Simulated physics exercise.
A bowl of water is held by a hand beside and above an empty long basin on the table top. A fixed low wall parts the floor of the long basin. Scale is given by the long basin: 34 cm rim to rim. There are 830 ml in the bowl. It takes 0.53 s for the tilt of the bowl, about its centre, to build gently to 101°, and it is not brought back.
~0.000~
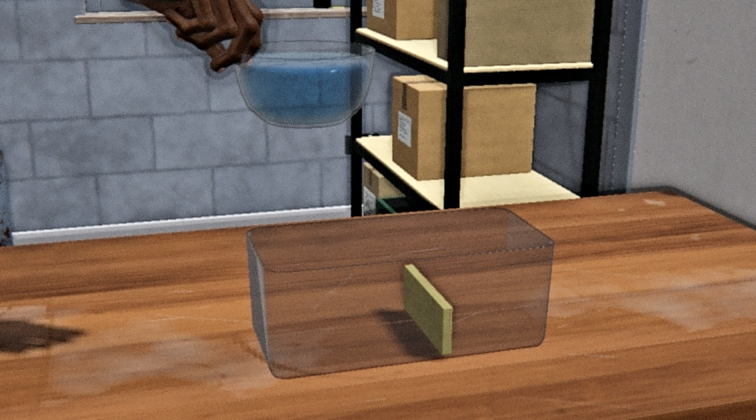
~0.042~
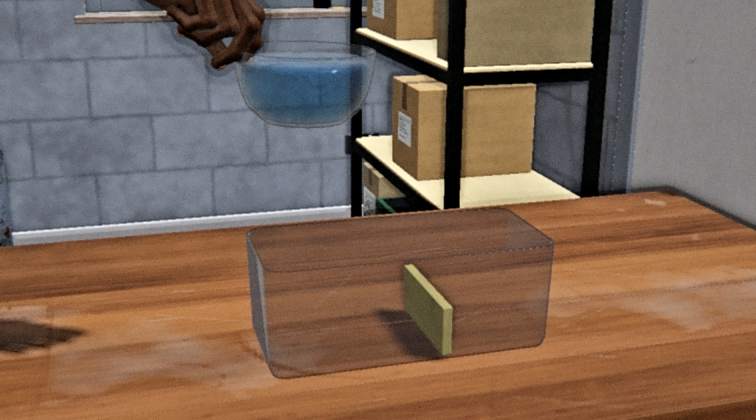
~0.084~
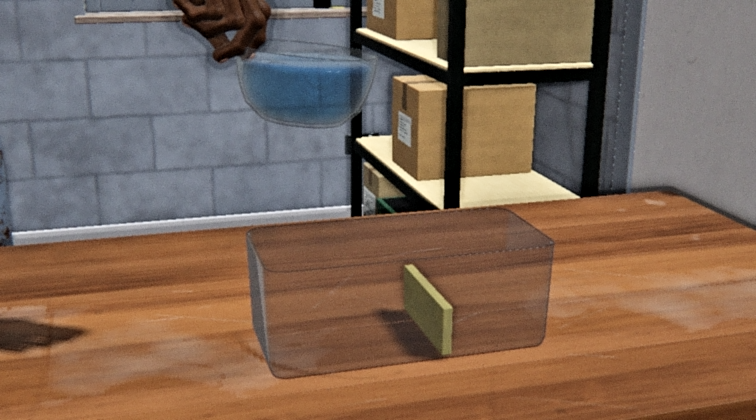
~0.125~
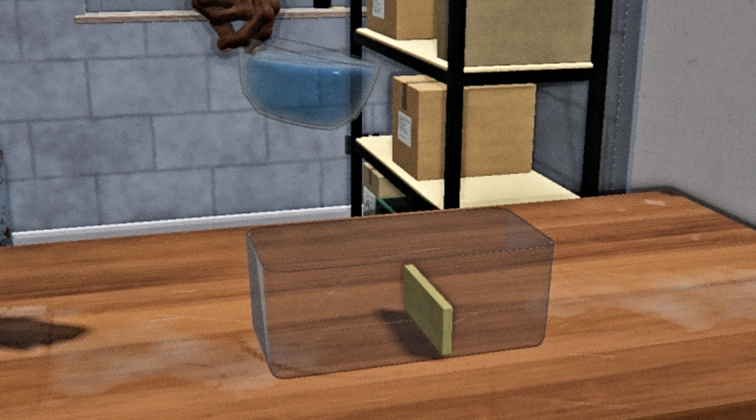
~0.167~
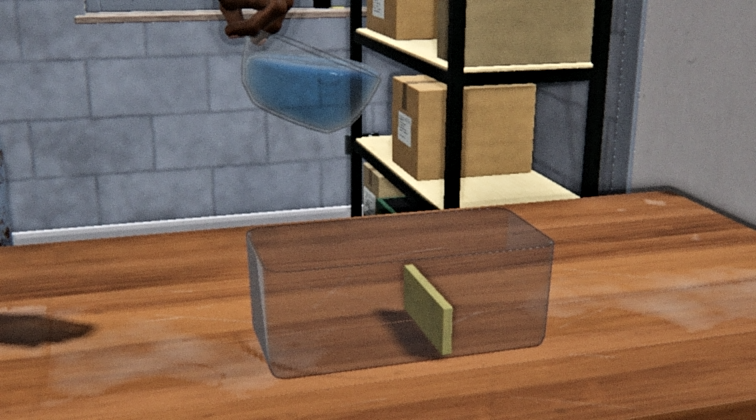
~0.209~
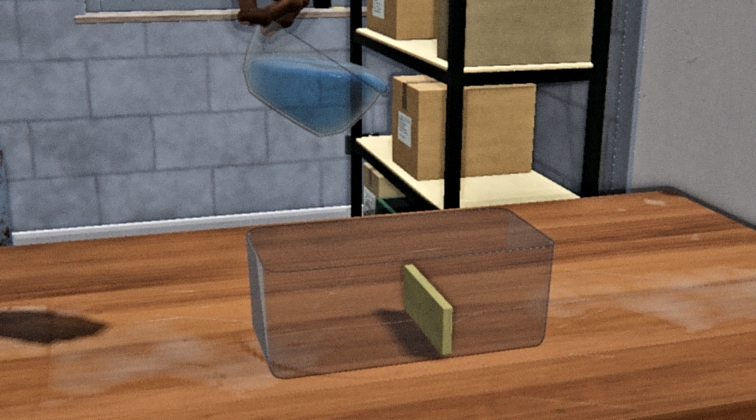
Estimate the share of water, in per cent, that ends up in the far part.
About 40 per cent.
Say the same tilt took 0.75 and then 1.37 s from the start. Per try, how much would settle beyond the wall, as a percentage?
Roughly 50 per cent the first time and 65 per cent the second.
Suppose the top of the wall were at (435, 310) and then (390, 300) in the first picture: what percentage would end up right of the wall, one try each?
I'd put it at about 35 per cent for the first and about 80 per cent for the second.
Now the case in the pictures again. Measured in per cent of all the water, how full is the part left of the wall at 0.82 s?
The left part holds some 54 per cent.
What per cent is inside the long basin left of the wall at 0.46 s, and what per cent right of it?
I'd say some 5 on the left and some 18 on the right.
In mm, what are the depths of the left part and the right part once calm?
Depths at rest: Left around 16 mm, right around 18 mm.
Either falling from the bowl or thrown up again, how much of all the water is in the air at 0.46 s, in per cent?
It comes to roughly 58 per cent.
After 0.46 s the tilt is 96° and 19 per cent is still to pour, 5 is left of the wall and 18 right of it.
After 0.64 s the tilt is 101° and 2 per cent is still to pour, 45 is left of the wall and 44 right of it.
After 0.82 s the tilt is 101° and 0 per cent is still to pour, 55 is left of the wall and 40 right of it.
After 1.03 s the tilt is 101° and 0 per cent is still to pour, 57 is left of the wall and 40 right of it.
In the end 57 per cent lies left of the wall, 40 right of it and 3 outside.
